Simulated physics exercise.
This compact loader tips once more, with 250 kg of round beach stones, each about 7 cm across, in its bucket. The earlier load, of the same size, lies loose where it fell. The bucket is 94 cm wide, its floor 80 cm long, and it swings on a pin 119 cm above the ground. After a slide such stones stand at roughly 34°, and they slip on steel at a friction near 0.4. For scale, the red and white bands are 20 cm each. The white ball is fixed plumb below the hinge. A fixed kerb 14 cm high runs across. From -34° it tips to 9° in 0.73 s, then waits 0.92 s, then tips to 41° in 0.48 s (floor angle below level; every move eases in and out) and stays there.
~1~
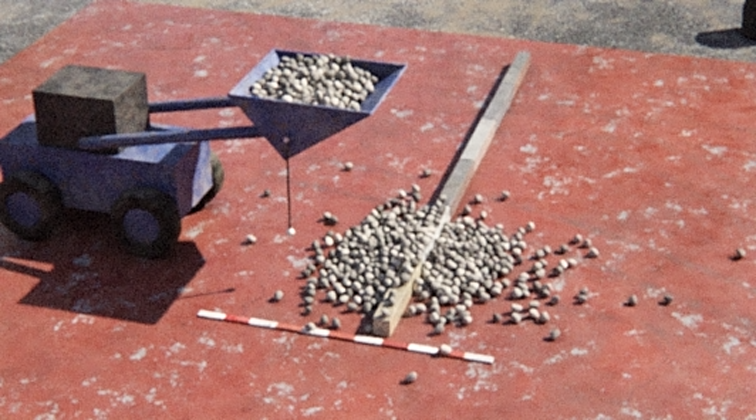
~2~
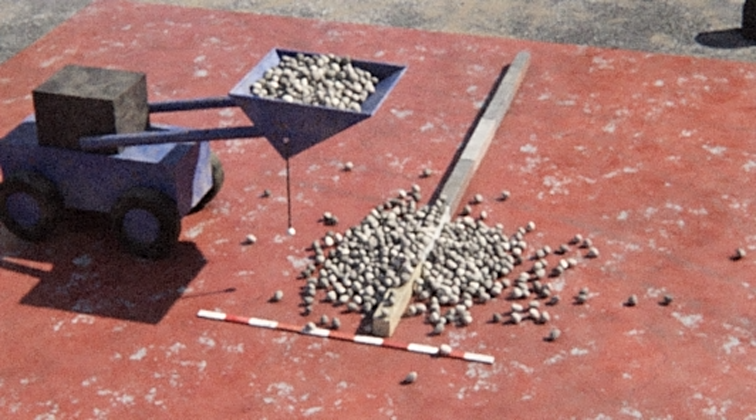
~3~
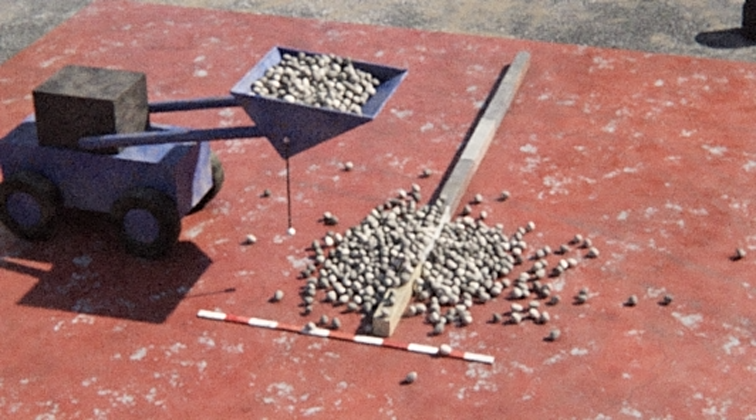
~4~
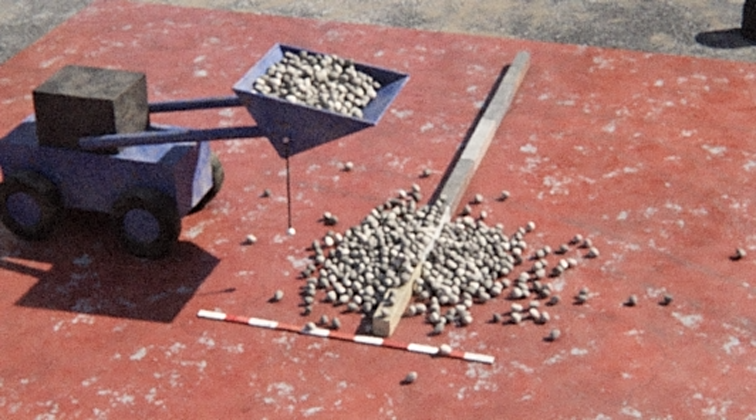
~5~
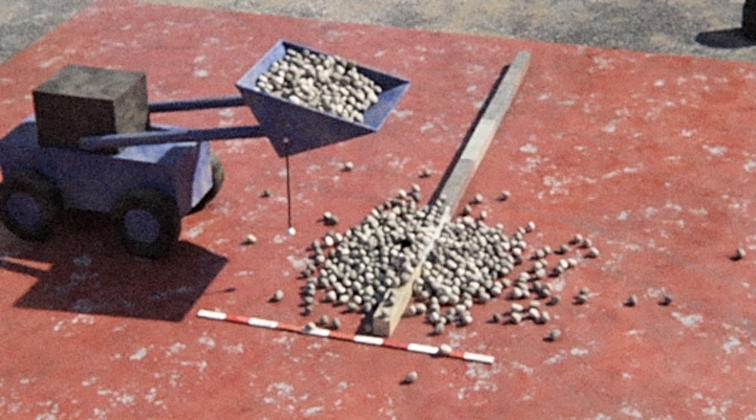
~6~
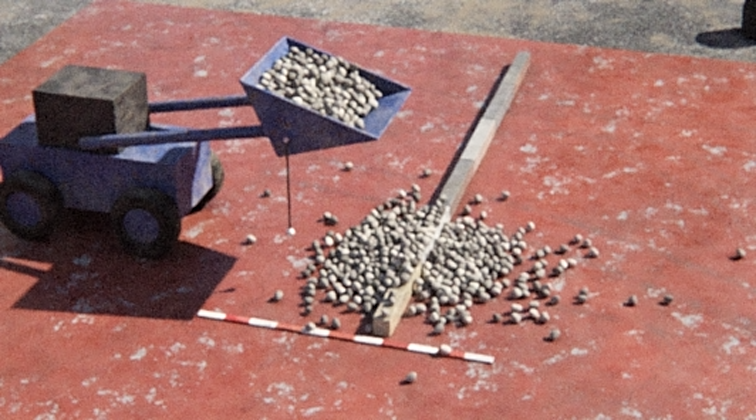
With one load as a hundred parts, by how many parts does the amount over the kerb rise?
Close to 49 parts in a hundred.
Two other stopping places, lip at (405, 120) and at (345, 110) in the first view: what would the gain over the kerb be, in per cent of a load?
First some 90, then 20 per cent.
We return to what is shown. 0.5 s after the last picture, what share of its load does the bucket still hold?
It holds some 100 per cent.
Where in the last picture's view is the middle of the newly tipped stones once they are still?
Around (421, 249).
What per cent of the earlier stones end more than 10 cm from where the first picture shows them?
About 5 per cent.
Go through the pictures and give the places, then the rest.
In the first picture, the bucket is at -34°, its lip at (371, 114); the top of the load is at (324, 64). The earlier load is highest near (412, 239), 21 cm above ground level, 63 % on this side of the kerb, 37 % over the kerb.
In the second picture, lip at (372, 115), floor tilted -33°, highest stones at (320, 66).
In the third picture, the bucket is at -31°, its lip at (373, 119); the top of the load is at (320, 63).
In the fourth picture, the bucket is at -27°, its lip at (375, 124); the top of the load is at (310, 64).
In the fifth picture, the bucket is at -22°, its lip at (376, 131); the top of the load is at (290, 65).
In the sixth picture, lip at (378, 139), floor tilted -17°, highest stones at (289, 60).
Then, 0.2 s after the last picture the floor is at 2°; in per cent of one load, 100 in the bucket, 63 on this side of the kerb, 37 over the kerb; the foremost stones are at (618, 294).
Then, 0.5 s after the last picture the floor is at 9°; in per cent of one load, 100 in the bucket, 63 on this side of the kerb, 37 over the kerb; the foremost stones are at (618, 294).
Then, 2.3 s after the last picture the floor is at 41°; in per cent of one load, 2 in the bucket, 122 on this side of the kerb, 76 over the kerb; the foremost stones are at (618, 294).
Then, 4.7 s after the last picture the floor is at 41°; in per cent of one load, 0 in the bucket, 113 on this side of the kerb, 87 over the kerb; the foremost stones are at (613, 312). Net gain over the kerb, 49.
